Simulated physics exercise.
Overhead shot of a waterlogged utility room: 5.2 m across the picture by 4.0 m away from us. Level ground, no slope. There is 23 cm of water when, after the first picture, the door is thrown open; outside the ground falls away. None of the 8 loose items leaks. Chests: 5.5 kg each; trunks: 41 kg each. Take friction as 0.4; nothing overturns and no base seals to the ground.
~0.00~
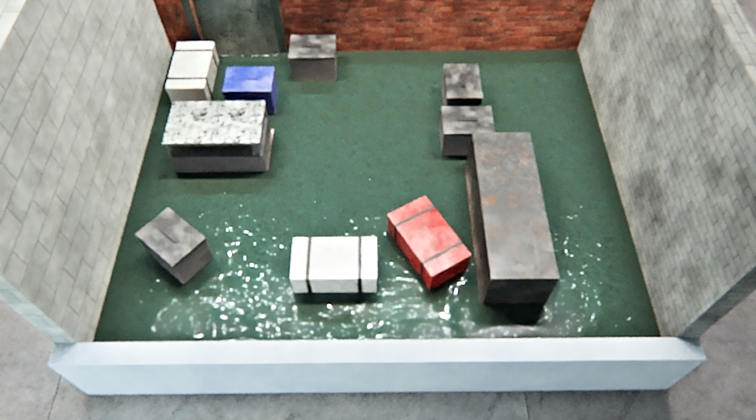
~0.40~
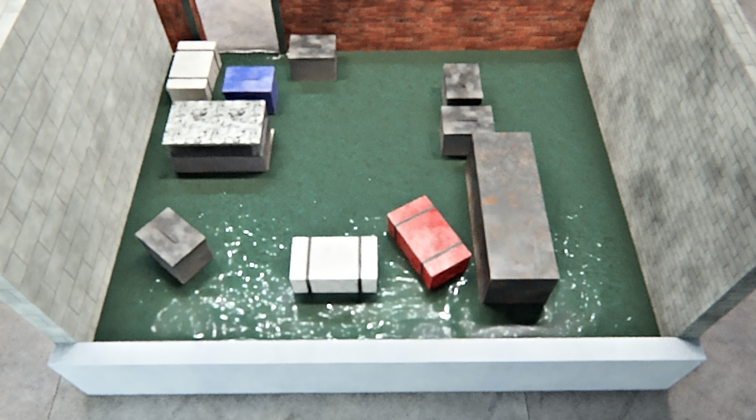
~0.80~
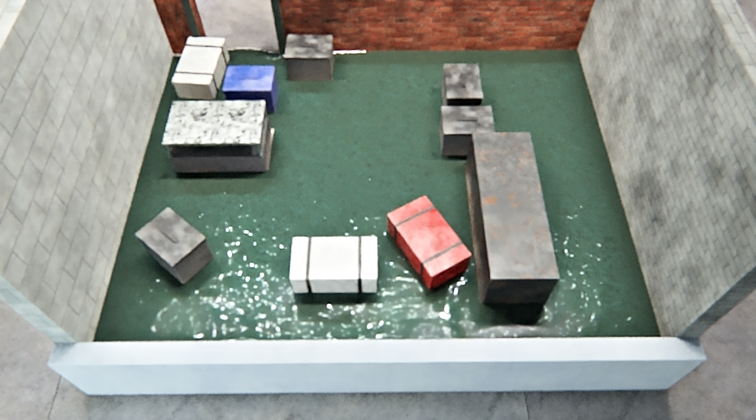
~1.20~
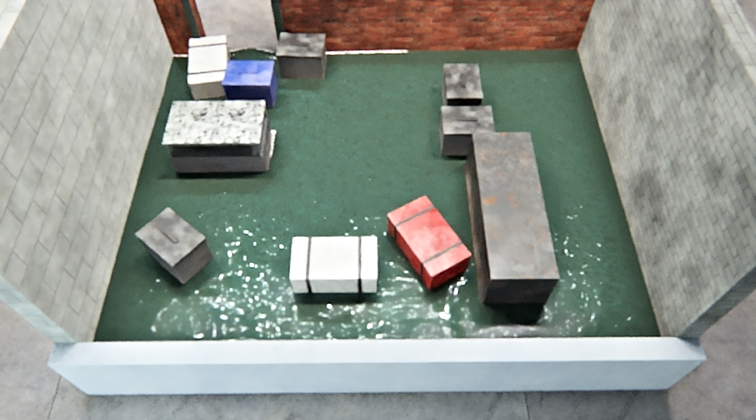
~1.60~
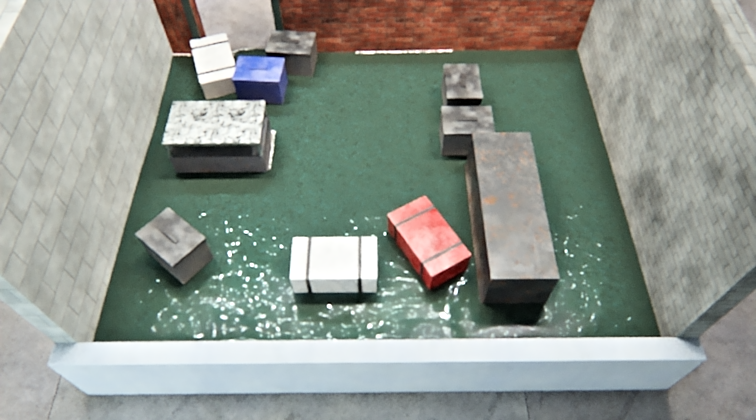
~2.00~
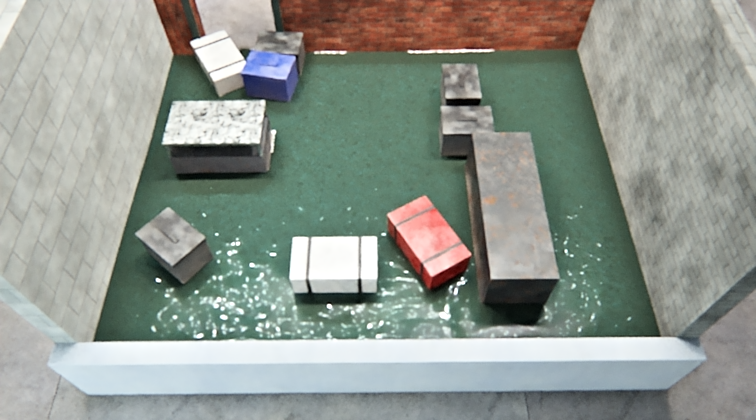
The door at the back of a flooded room swung open, and then a blue chest, a white trunk and a gray box drifted slightly near the doorway while everything else stayed put.
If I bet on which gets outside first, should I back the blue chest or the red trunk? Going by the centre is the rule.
Back the blue one; it gets out first.
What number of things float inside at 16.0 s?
Count at that moment: 5.
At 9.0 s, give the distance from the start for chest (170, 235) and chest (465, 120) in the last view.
The first is off by 50 cm, the second by 60 cm.
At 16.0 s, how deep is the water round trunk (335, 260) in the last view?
About 16 cm.
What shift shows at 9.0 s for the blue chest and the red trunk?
I'd say about 60 and 30 centimetres.
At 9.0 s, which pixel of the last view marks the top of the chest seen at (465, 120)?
Near (412, 110).
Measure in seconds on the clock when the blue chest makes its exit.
Around 14.5 s.
After 4.0 s the blue chest is near (267, 70), 0.3 m from its start, afloat; the red trunk is near (425, 223), 0.1 m from its start, afloat; 0 of 8 are out; 8 afloat.
After 9.0 s the blue chest is near (197, 71), 0.7 m from its start, afloat; the red trunk is near (417, 211), 0.3 m from its start, afloat; 2 of 8 are out; 6 afloat.
After 16.0 s the blue chest has gone out (at 14.3 s); the red trunk is near (399, 186), 0.7 m from its start, afloat; 3 of 8 are out; 5 afloat.
After 20.0 s the blue chest has gone out (at 14.3 s); the red trunk is near (396, 166), 1.0 m from its start, afloat; 4 of 8 are out; 4 afloat.
